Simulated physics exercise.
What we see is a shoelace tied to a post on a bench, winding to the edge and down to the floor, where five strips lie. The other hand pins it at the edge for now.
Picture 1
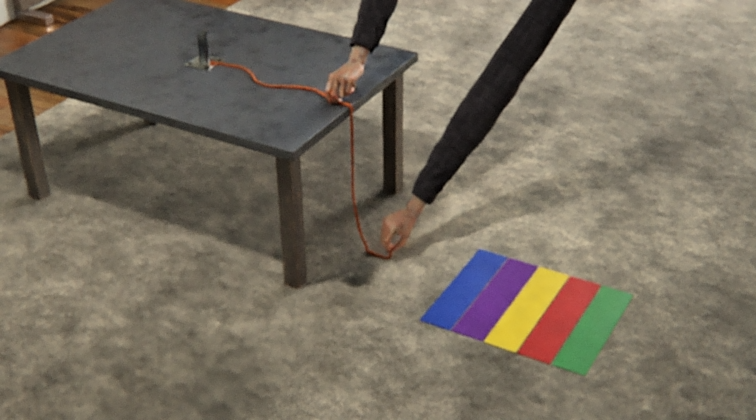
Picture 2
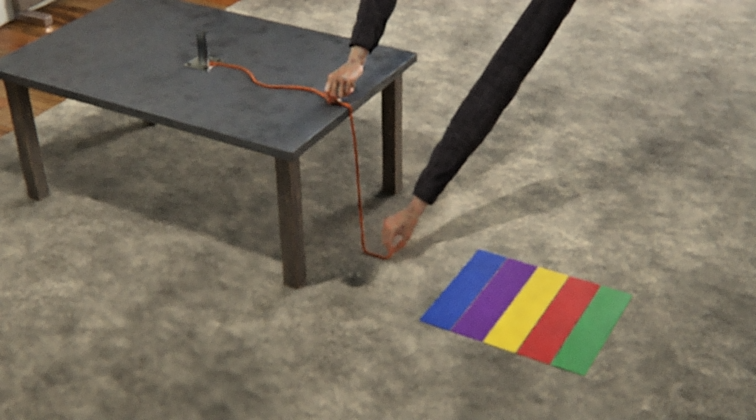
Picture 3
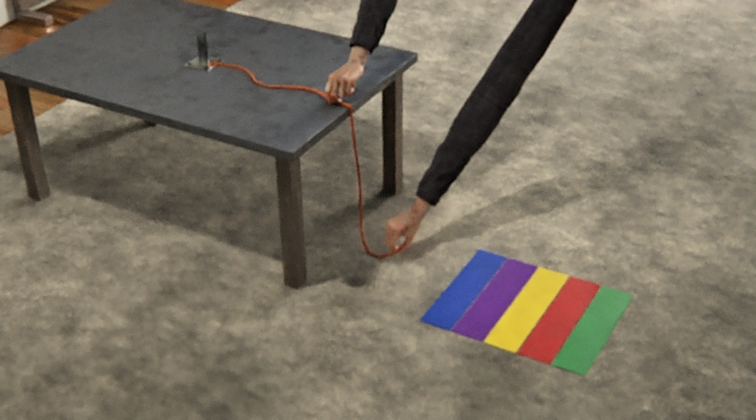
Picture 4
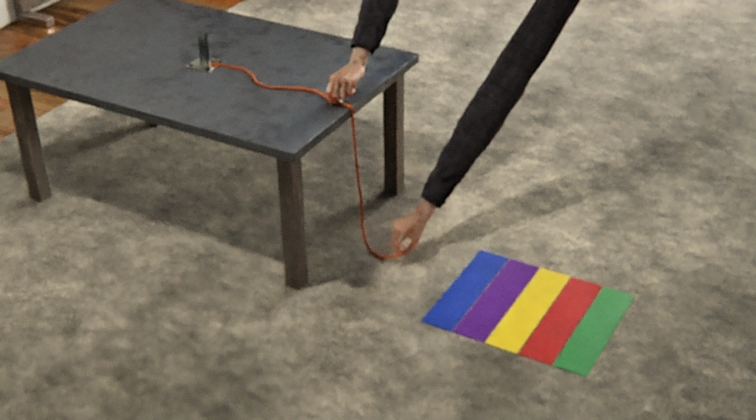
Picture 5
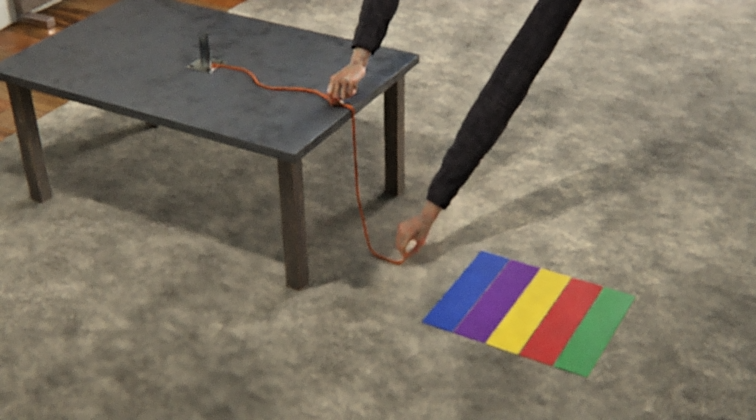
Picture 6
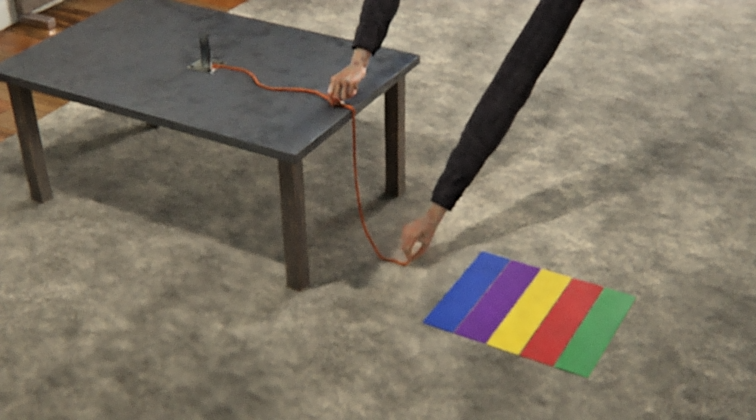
The clip opens on an orange-red cord running from a post on a dark bench to the edge, where one hand pins it, and down toward the floor. The other hand, holding the lower end, moves slightly right and a little downward, nearer the blue strip of five coloured ones.
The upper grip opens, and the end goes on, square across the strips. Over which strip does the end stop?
The end stops over the purple strip.
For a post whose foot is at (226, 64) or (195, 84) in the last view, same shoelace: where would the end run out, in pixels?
Try by try, around (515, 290) and (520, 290).
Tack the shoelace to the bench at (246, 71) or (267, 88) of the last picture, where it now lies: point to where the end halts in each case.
About (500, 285) and (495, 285).
Early on, end near (456, 271); over blue.
Midway, end near (485, 280); over blue.
At the end of the slack, end near (503, 286); over purple. It gets as far as the purple strip.
